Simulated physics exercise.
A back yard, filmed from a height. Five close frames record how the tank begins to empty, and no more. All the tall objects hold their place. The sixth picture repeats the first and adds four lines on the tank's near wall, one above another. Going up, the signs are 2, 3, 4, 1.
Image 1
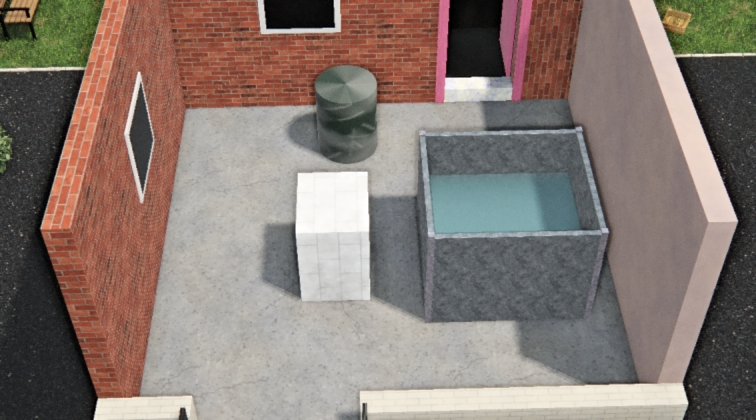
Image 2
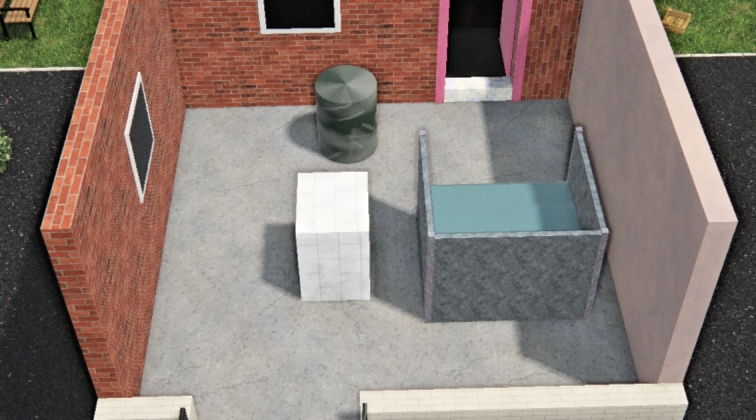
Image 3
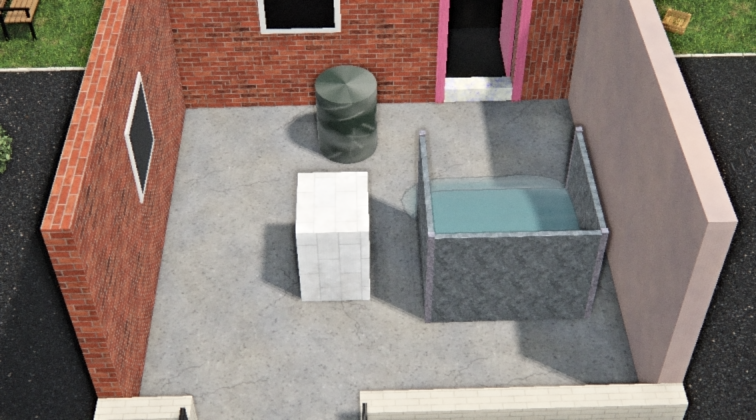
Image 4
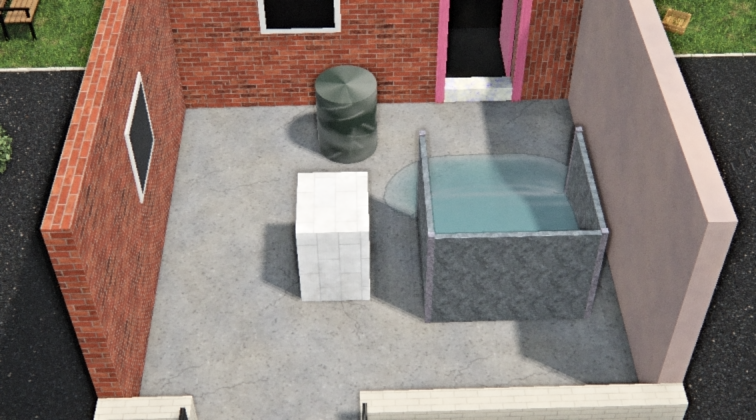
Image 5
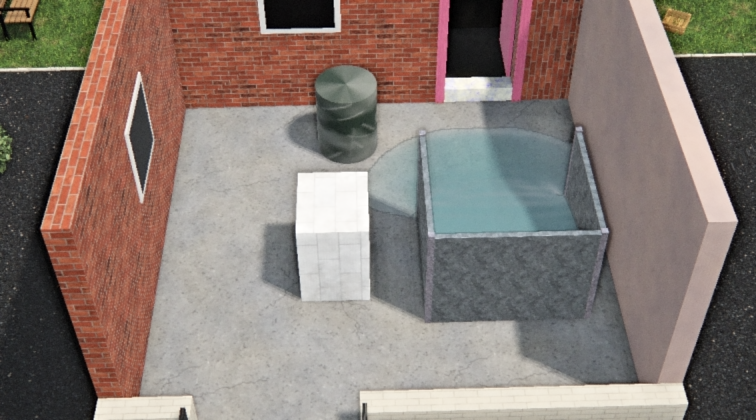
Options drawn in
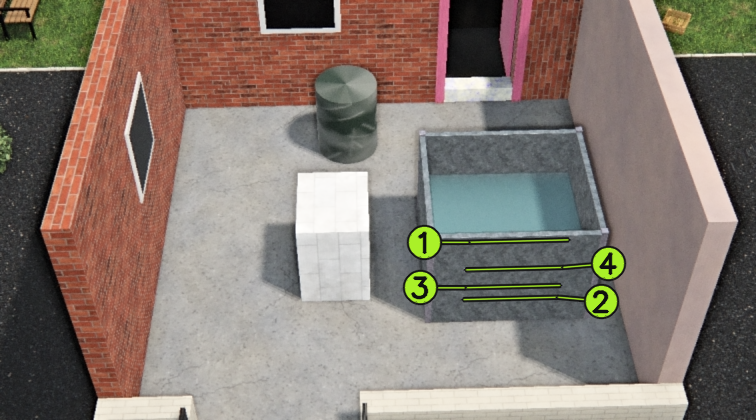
In the video, a grey stone tank of water stands in a walled yard beside a white block and a dark green cylinder; its back side disappears, and water spreads out across the ground behind it and toward the left.
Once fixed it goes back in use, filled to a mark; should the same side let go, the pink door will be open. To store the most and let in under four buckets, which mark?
Mark 2 just does it.
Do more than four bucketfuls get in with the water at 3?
Yes, it does.
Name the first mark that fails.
That would be 3.
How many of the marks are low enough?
One.
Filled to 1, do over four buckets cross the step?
Yes, it does.
On the marked copy, 1 at (518, 241); 2 at (510, 298); 3 at (512, 286); 4 at (514, 268); from the bottom up 2, 3, 4, 1.
Choosing 1, dozens of bucketfuls pour in.
Choosing 2, a splash gets over, under a bucket.
Choosing 3, about 9 bucketfuls get in.
Choosing 4, dozens of bucketfuls pour in.
